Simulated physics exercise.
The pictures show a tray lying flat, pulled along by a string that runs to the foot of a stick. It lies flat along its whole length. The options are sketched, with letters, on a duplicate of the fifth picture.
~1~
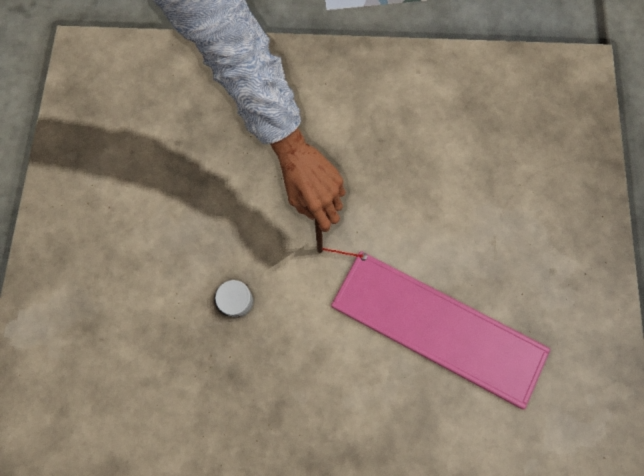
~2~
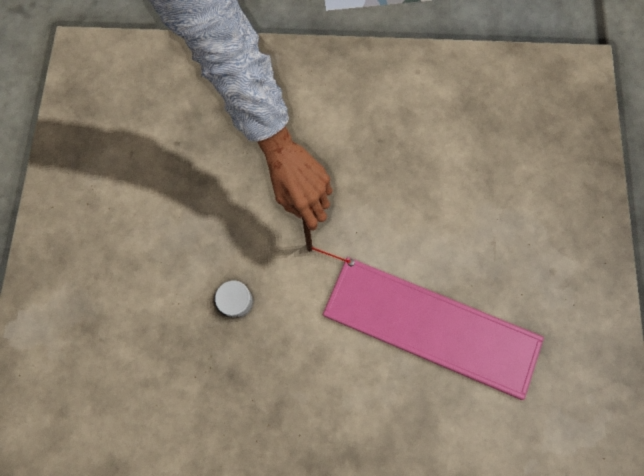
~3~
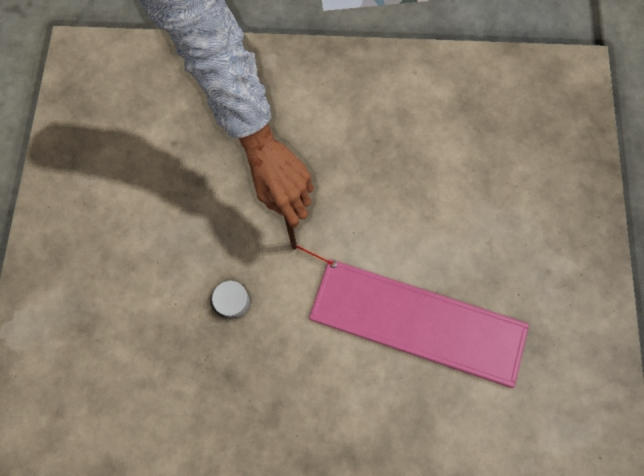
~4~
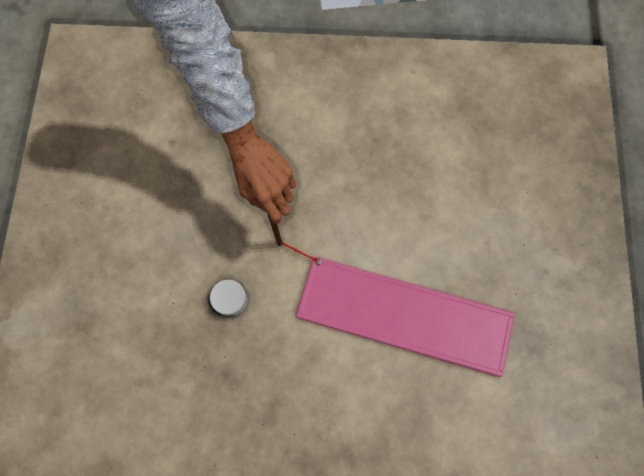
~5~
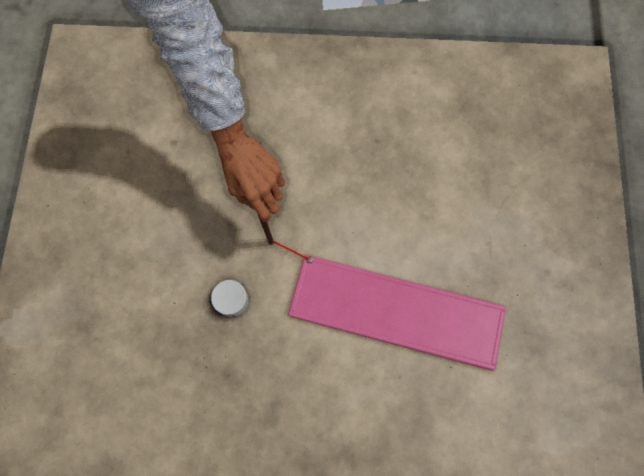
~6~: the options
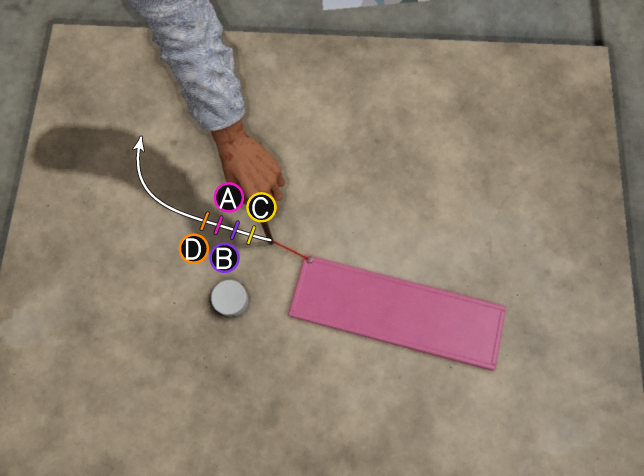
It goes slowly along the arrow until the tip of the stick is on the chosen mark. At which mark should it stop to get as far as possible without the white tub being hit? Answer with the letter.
Mark B.
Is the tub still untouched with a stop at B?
For that mark, yes.
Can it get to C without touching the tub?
Yes.
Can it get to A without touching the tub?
For that mark, no.
On the marked copy, A at (219, 225); B at (235, 230); C at (252, 235); D at (205, 221); the route from (270, 240) via (173, 210) to (141, 138).
With B. Early on, foot of the stick (259, 238), middle of the tray (386, 305).
Further on, foot of the stick (247, 234), middle of the tray (375, 300).
At the end, foot of the stick (235, 230), middle of the tray (363, 294); nothing has been touched.
As for the rest, A is too far, the tub has been hit; C is safe but short; D is too far, the tub has been hit.
